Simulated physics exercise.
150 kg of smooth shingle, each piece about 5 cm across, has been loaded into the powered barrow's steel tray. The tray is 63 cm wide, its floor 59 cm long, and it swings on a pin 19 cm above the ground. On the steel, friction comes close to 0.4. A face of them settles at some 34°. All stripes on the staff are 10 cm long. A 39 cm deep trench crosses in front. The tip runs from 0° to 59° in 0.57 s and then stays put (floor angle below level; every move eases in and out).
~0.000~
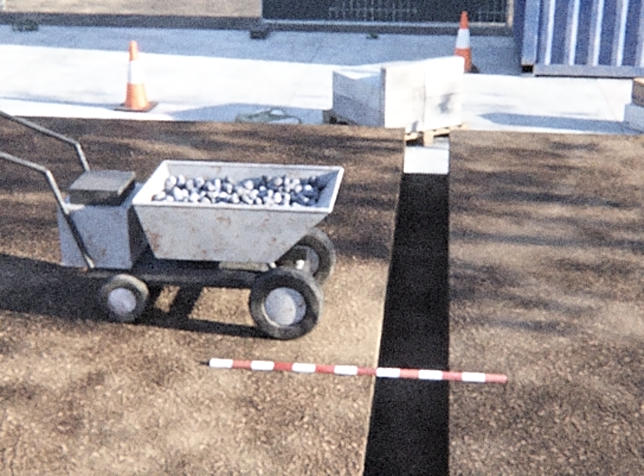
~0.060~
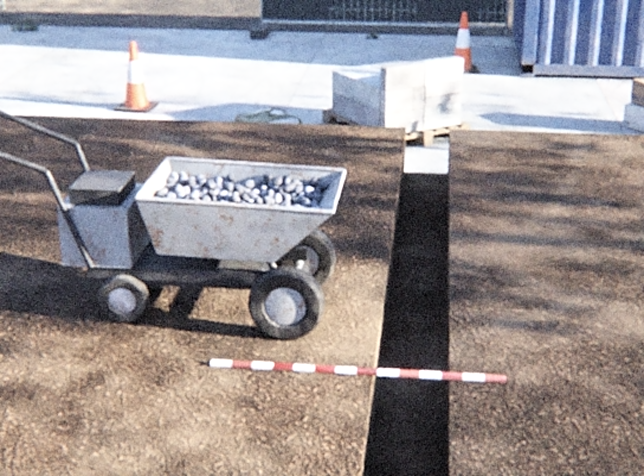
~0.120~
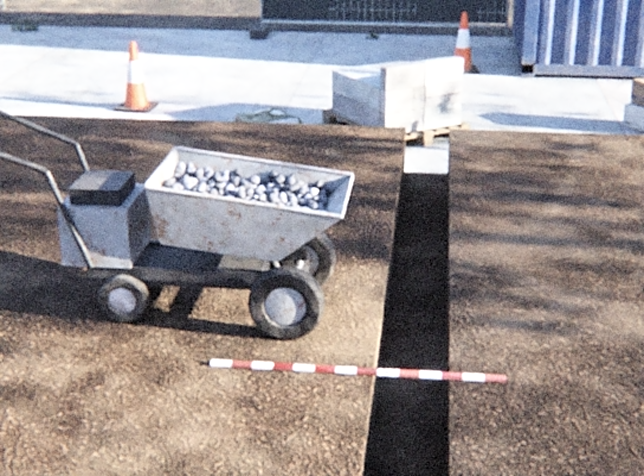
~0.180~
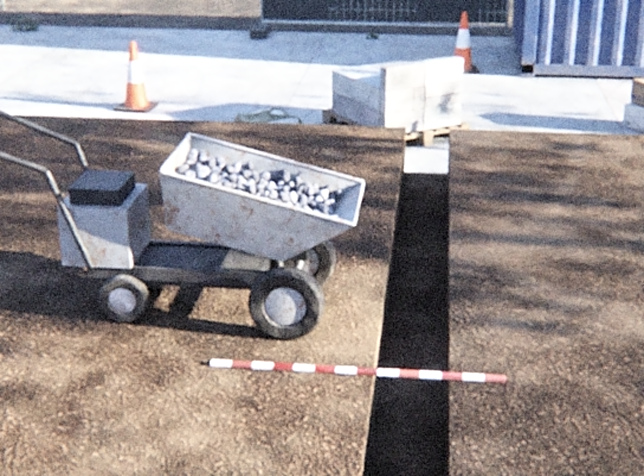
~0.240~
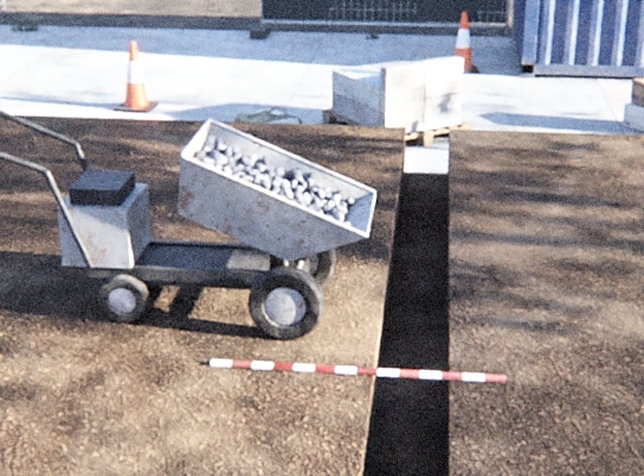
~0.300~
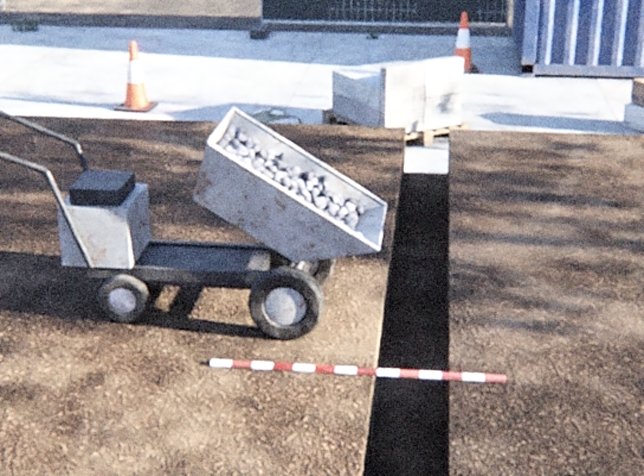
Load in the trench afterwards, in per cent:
51 %.
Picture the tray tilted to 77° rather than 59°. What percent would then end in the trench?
I'd guess some 60 in a hundred.
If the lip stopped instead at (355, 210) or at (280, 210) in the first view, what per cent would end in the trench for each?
Around 35% for the first place and 90% for the second.
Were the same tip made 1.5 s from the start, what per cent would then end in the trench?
About 75 percent, I'd say.
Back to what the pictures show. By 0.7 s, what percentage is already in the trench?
Around 10 per cent of it.
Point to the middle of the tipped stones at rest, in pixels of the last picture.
Their middle ends up near (444, 355).
After 0.4 s the floor is at 50°; 100 % in the tray; the foremost stones are at (378, 254).
After 0.7 s the floor is at 59°; 89 % in the tray, 11 % in the trench; the foremost stones are at (444, 297).
After 1.0 s the floor is at 59°; 32 % in the tray, 23 % in the trench, 45 % past the trench; the foremost stones are at (585, 327).
After 3.0 s the floor is at 59°; 0 % in the tray, 51 % in the trench, 49 % past the trench; the foremost stones are past the picture's edge.
